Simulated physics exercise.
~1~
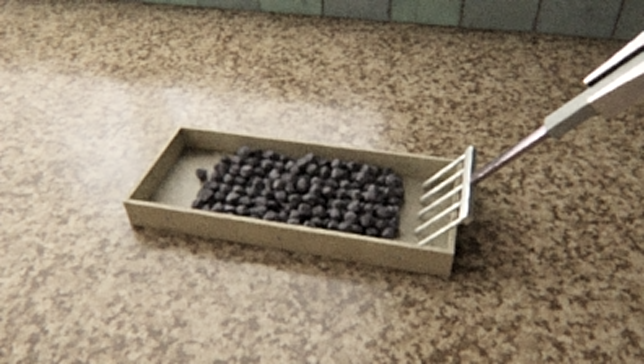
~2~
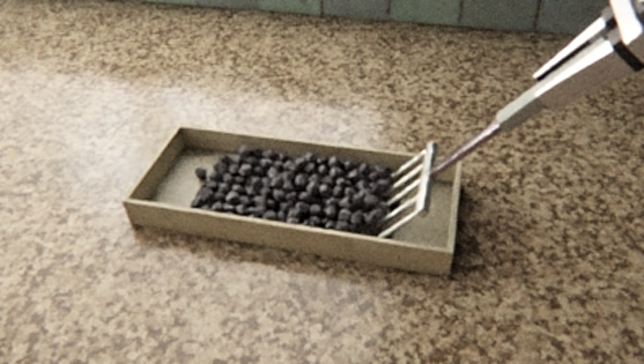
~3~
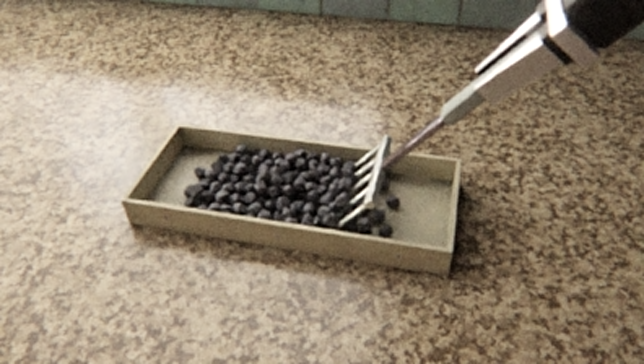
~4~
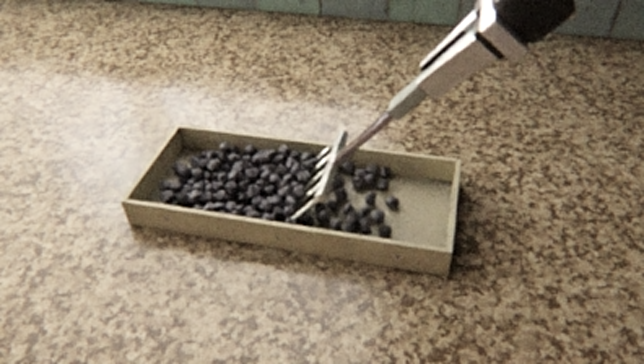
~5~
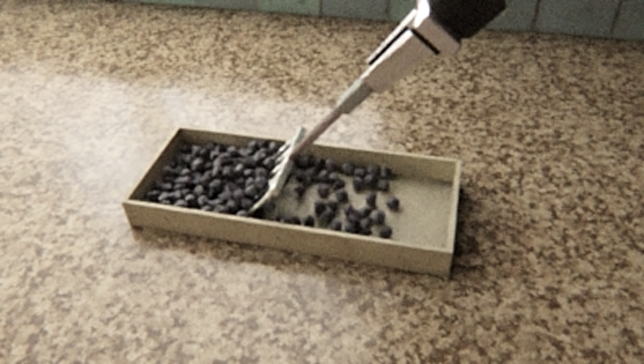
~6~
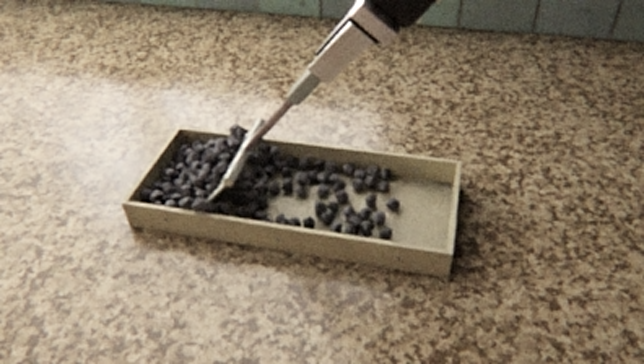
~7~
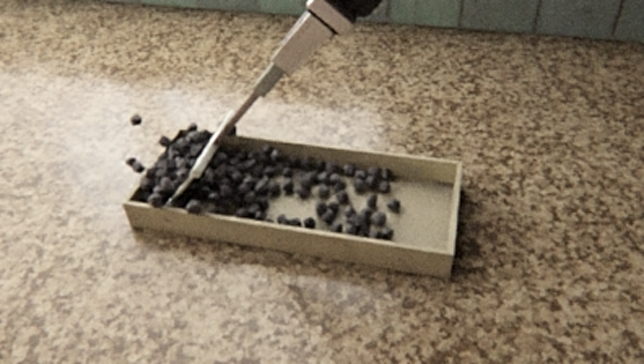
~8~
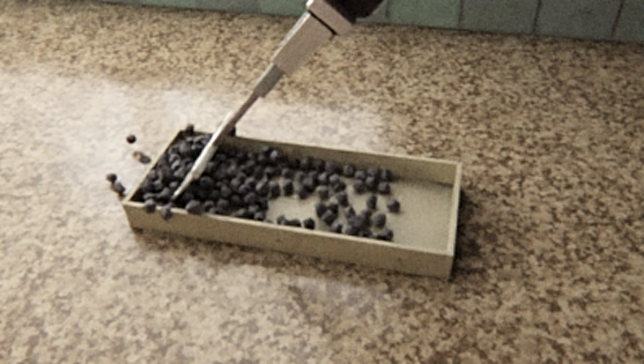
A robot arm rakes dark pebbles left along a tray, spilling a few over the end.
